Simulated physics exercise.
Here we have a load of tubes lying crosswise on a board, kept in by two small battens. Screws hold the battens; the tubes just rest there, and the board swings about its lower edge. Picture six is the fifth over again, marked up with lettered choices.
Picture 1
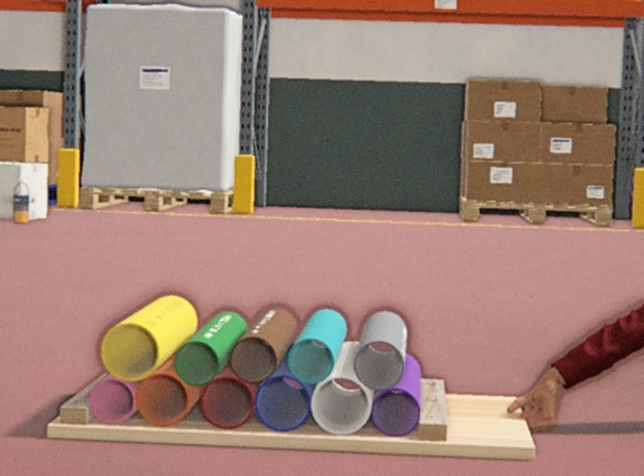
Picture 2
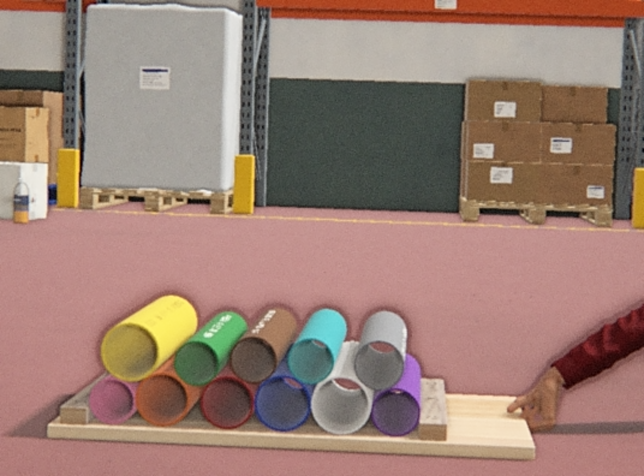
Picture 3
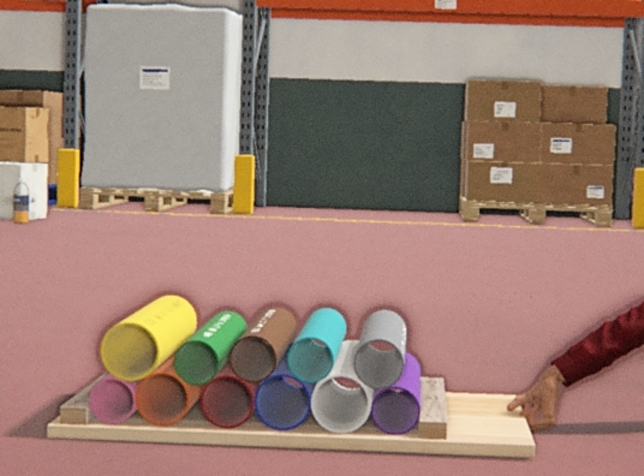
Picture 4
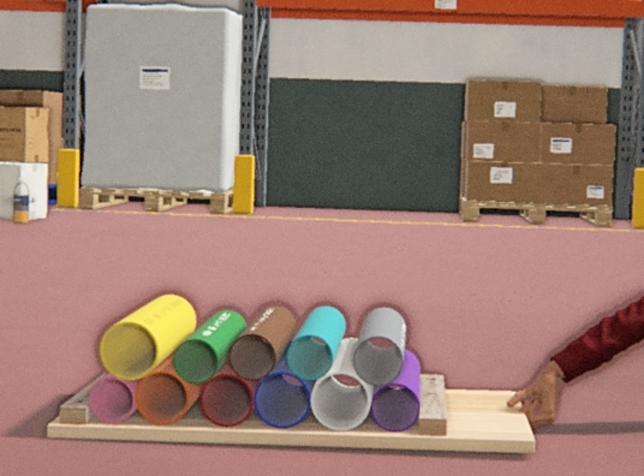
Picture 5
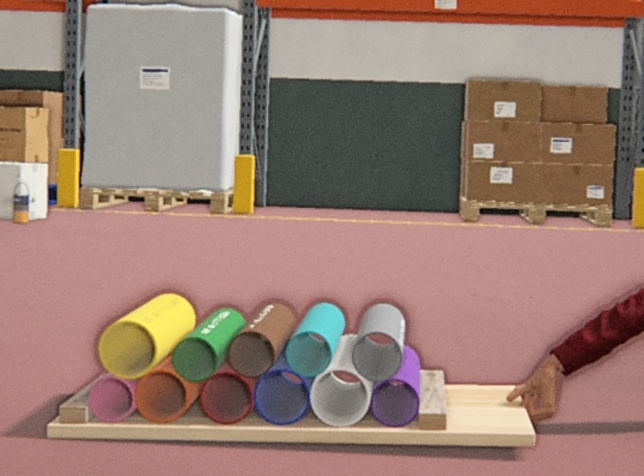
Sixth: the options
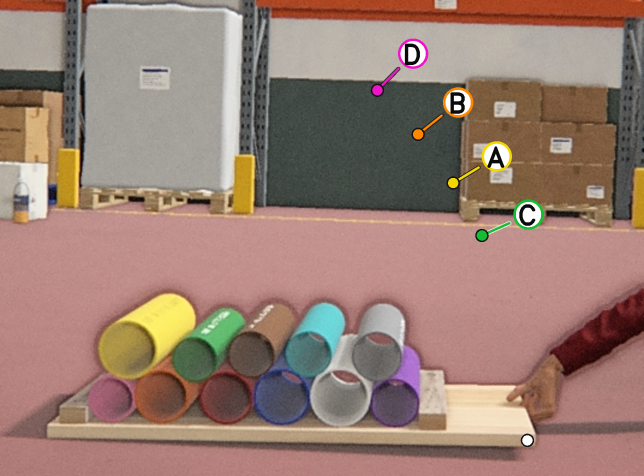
Warehouse floor with a hand gripping the end of a board bearing stacked colourful tubes, everything staying almost completely still.
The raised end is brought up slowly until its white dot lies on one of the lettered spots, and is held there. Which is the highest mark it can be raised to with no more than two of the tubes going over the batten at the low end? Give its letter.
Up to C.
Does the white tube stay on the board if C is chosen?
Yes.
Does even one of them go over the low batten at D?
At D: Yes.
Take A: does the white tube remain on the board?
Yes.
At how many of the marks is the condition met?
One of them.
On the marked copy, A at (453, 183); B at (418, 135); C at (482, 236); D at (378, 90); the white dot at (527, 441).
With C. Early on, board at 16°.
Further on, board at 27°.
At the end, board at 27°, one over the low batten (yellow).
As for the rest, A four over the low batten (green, yellow, turquoise, brown); B five over the low batten; D eleven over the low batten.
